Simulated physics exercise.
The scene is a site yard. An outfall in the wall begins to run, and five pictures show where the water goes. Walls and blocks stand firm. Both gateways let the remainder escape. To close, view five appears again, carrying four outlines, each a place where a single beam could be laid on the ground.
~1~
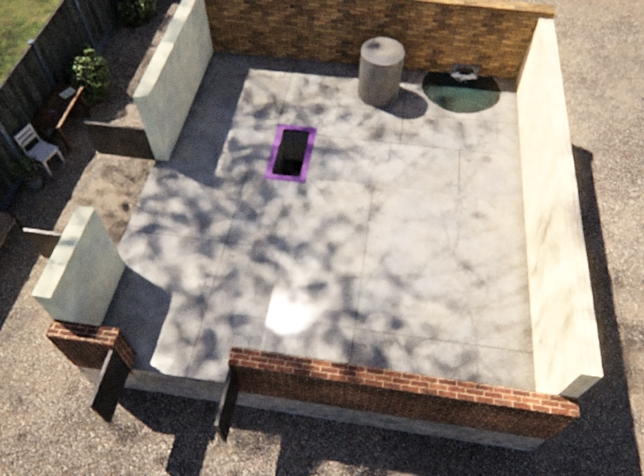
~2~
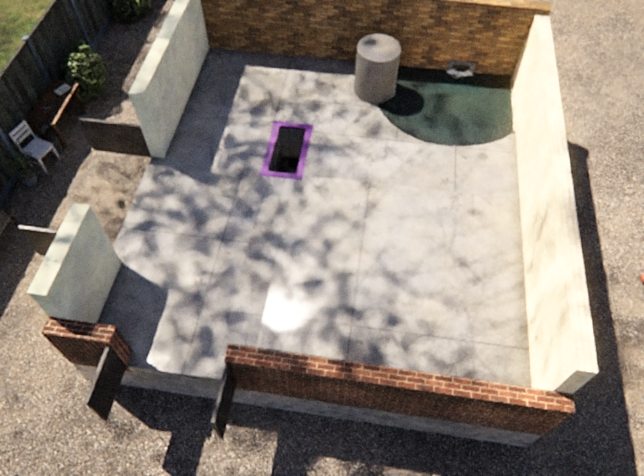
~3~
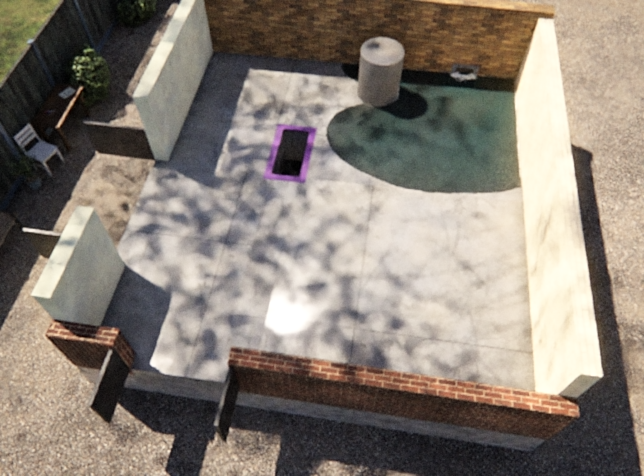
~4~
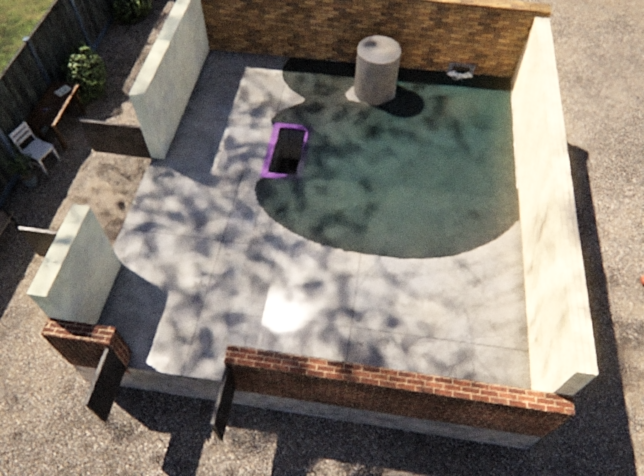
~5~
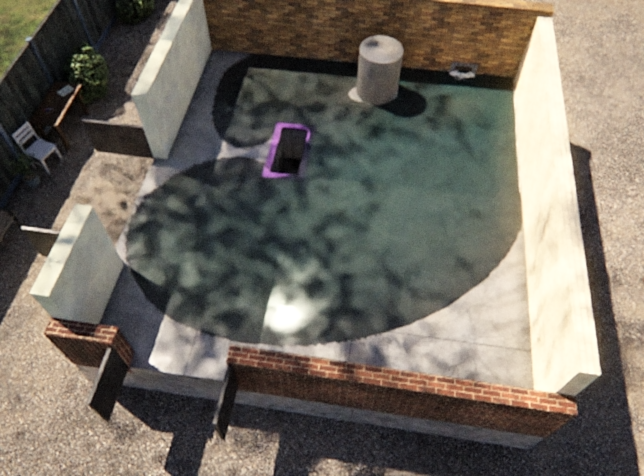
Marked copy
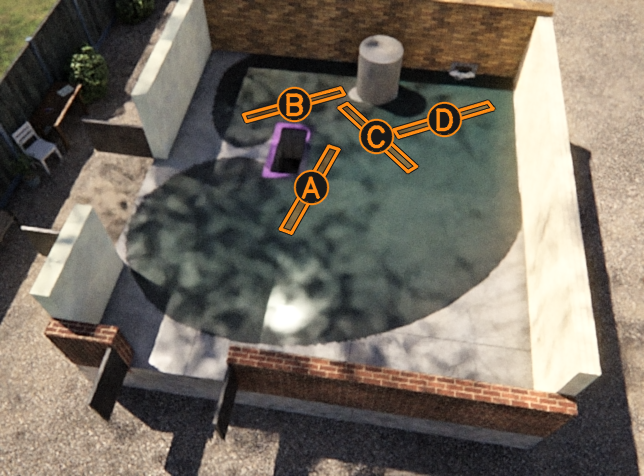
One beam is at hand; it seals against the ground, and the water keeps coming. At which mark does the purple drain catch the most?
The best spot is D.
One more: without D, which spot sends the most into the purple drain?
The answer is B.
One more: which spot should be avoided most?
That would be C.
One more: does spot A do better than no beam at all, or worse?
Spot A is worse.
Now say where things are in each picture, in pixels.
The first picture shows outfall at (465, 70); purple drain at (291, 152); open gate at (148, 210); open gate at (187, 361); front seen at (430, 98), 3 % of the ground wet; purple drain still dry.
The second picture shows front seen at (447, 142), 11 % of the ground wet; purple drain still dry.
The third picture shows front seen at (337, 148), 22 % of the ground wet; purple drain still dry.
The fourth picture shows front seen at (290, 223), 40 % of the ground wet; purple drain taking water.
The fifth picture shows front seen at (137, 271), 69 % of the ground wet; purple drain taking water.
On the marked copy, A from (285, 231) to (333, 147); B from (245, 118) to (342, 91); C from (343, 105) to (412, 169); D from (396, 133) to (490, 105).
If A is chosen, about 14 % of the stream goes into the purple drain, about 86 % out by the gates.
If B is chosen, about 24 % of the stream goes into the purple drain, about 76 % out by the gates.
If C is chosen, next to none of the stream goes into the purple drain, about 99 % out by the gates.
If D is chosen, about 37 % of the stream goes into the purple drain, about 63 % out by the gates.
